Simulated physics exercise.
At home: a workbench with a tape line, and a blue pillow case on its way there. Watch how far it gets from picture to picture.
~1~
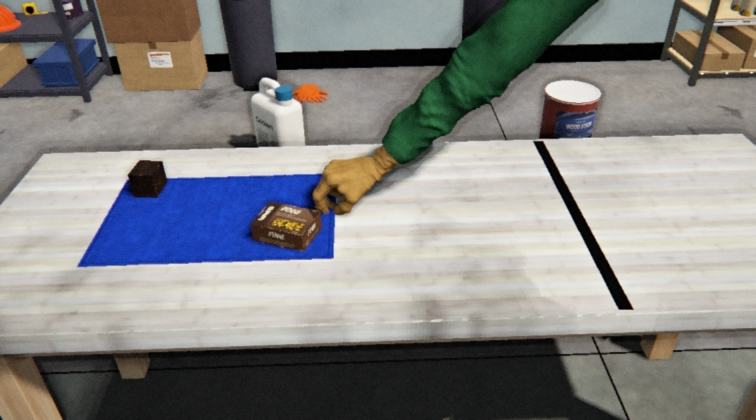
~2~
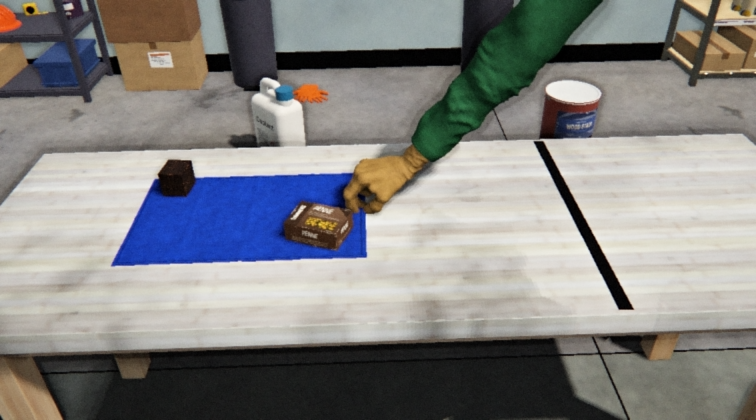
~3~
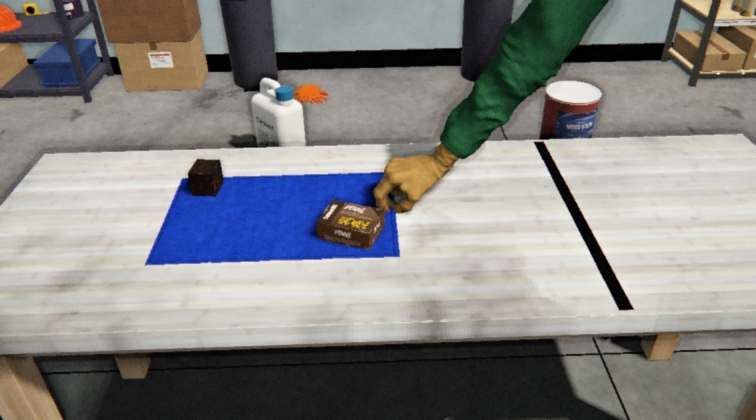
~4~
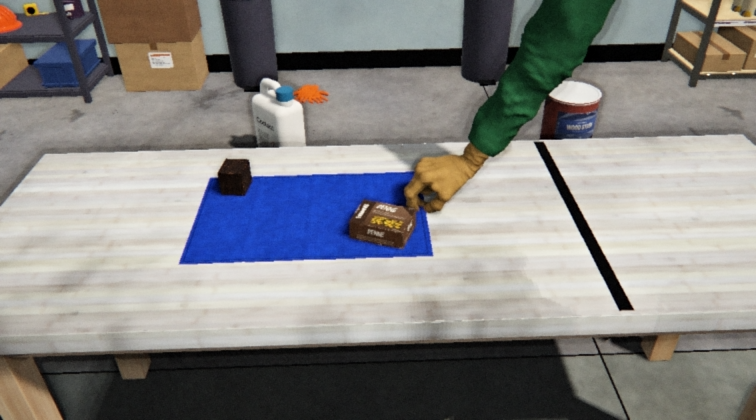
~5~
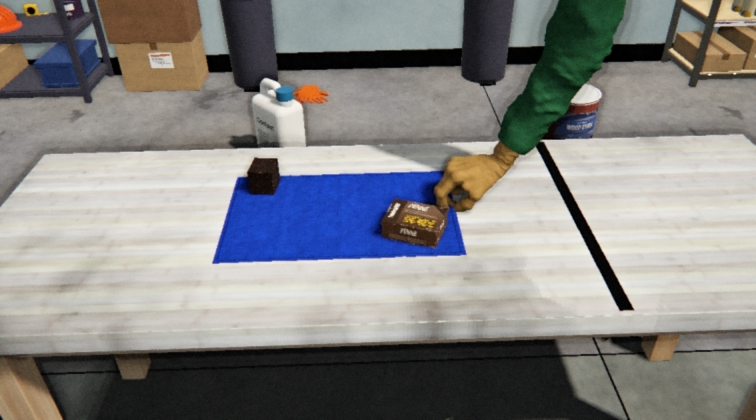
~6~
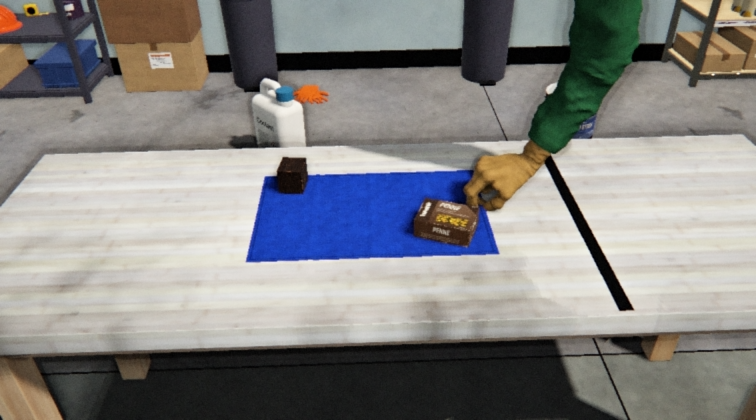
The video shows a gloved hand in a green sleeve pulling a blue pillow case steadily rightward across a pale workbench toward a black tape line, with a brown packet and a dark block moving along with it.
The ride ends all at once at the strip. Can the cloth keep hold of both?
As it turns out, the brown packet shoots off the front; the black block remains aboard.
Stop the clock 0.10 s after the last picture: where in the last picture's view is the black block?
Near (350, 174).
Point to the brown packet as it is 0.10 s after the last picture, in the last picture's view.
By then it is at (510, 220).
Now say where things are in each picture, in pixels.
In the first frame, pillow case end (333, 259); brown packet (286, 217); black block (145, 167); tape (617, 290).
In the second frame, pillow case end (367, 258), far hem (111, 266); black block (175, 167).
In the third frame, pillow case end (400, 257); brown packet (351, 215).
In the fourth frame, pillow case end (433, 256), far hem (178, 265); black block (233, 166).
In the fifth frame, pillow case end (466, 255); brown packet (415, 214).
In the sixth frame, pillow case end (500, 254), far hem (246, 262); brown packet (447, 213); black block (292, 164); tape (618, 291).
Then, 0.10 s later than the last view, hem short of the tape; brown packet on the cloth near (510, 220); black block on the cloth near (350, 174).
Then, 0.21 s later than the last view, hem at the tape; brown packet on the cloth near (575, 218); black block on the cloth near (410, 172).
Finally, hem at the tape; brown packet ahead of the hem near (692, 216); black block on the cloth near (513, 169). The brown packet slides clear of the cloth and the black block keeps its seat.
